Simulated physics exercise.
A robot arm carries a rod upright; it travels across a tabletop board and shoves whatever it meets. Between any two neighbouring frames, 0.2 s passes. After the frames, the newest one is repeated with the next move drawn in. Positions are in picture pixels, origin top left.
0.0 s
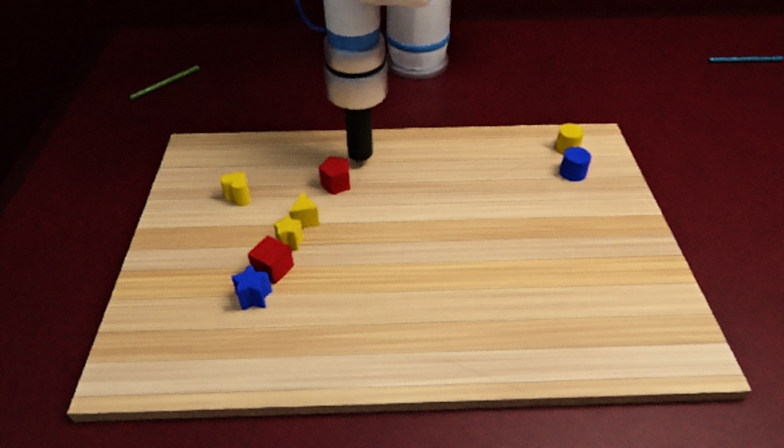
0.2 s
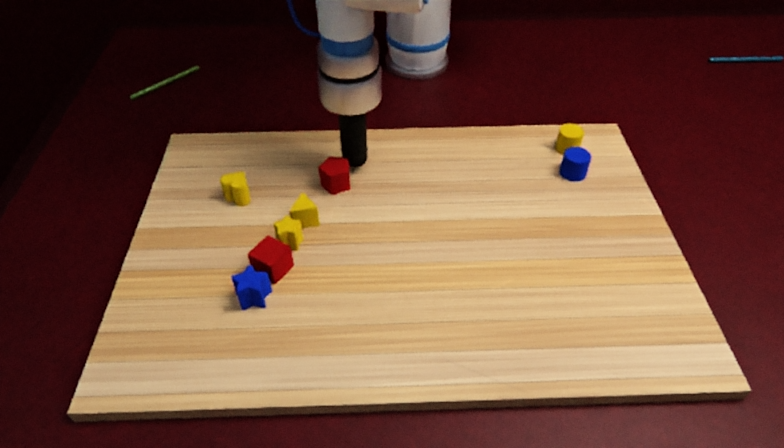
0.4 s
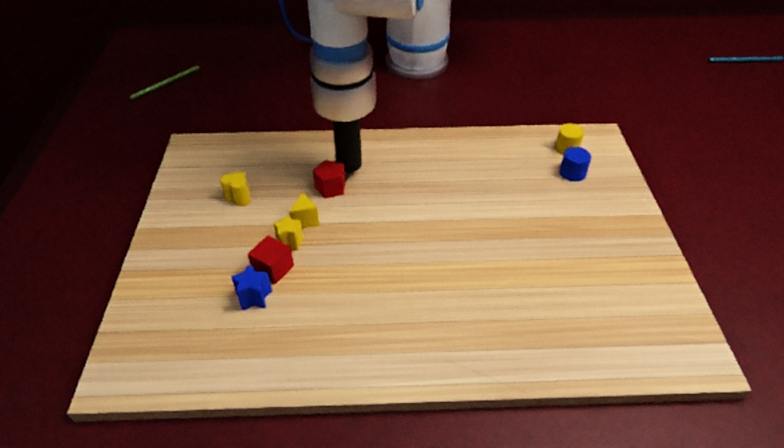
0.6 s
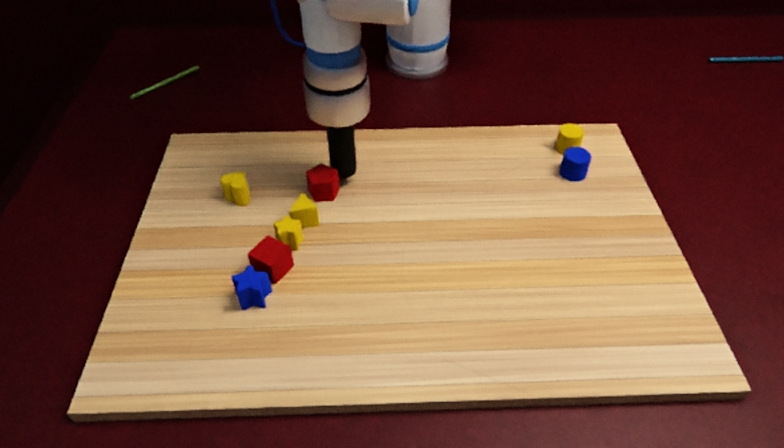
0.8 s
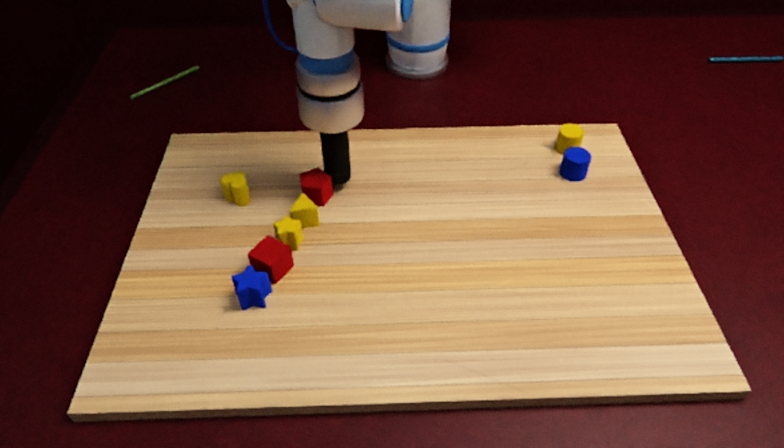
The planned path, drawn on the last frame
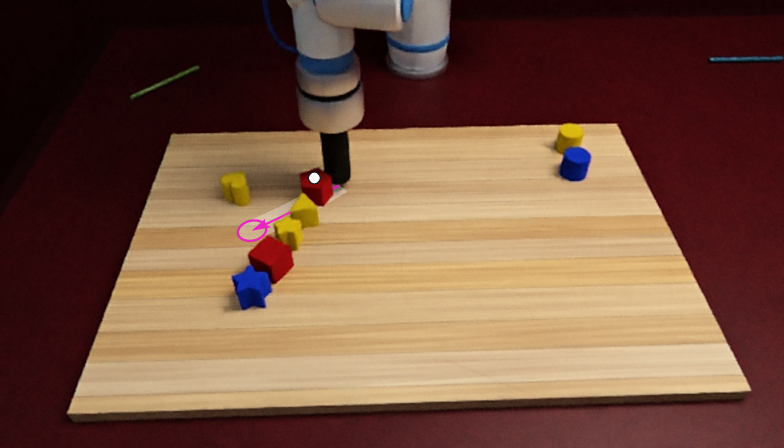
A robot arm with a black rod moved down and left to a red block and pushed it diagonally toward a yellow triangular block, while the other blocks on the wooden board stayed still.
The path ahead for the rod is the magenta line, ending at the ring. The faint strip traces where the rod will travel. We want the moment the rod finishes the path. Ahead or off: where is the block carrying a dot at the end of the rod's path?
I think it holds its spot in front.
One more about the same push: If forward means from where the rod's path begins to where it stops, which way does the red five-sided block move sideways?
It's pushed right.
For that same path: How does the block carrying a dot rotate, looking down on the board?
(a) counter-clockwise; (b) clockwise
Answer: B.
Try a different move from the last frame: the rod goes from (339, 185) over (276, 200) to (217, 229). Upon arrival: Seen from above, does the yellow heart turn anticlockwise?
The answer is no.
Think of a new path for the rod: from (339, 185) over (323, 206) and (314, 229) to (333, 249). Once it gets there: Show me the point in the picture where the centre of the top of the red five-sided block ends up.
(285, 193)
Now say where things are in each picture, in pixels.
The first picture shows lower end of the rod at (360, 154), tops of blocks, yellow star at (287, 224), yellow three-sided block at (303, 203), red five-sided block at (335, 165).
The second picture shows rod at (355, 159), blocks as before.
The third picture shows rod at (349, 165), red five-sided block at (329, 169).
The fourth picture shows rod at (344, 171), red five-sided block at (322, 174).
The fifth picture shows rod at (338, 177), yellow star at (287, 224), yellow three-sided block at (303, 203), red five-sided block at (314, 178).
The drawn path runs from (339, 185) by way of (313, 201) and (284, 216) to (252, 230); the dot is on the red five-sided block.
What follows on the original path. One third of the way, rod at (311, 192); yellow three-sided block at (295, 208), turned 65° anticlockwise; red five-sided block at (283, 192), turned 15° clockwise.
Two thirds of the way, rod at (281, 207); yellow three-sided block at (294, 209), turned 80° anticlockwise; red five-sided block at (251, 205), turned 30° clockwise.
At the end, rod at (250, 222); yellow star not moved; yellow three-sided block at (293, 209), turned 85° anticlockwise; red five-sided block at (217, 218), turned 40° clockwise.
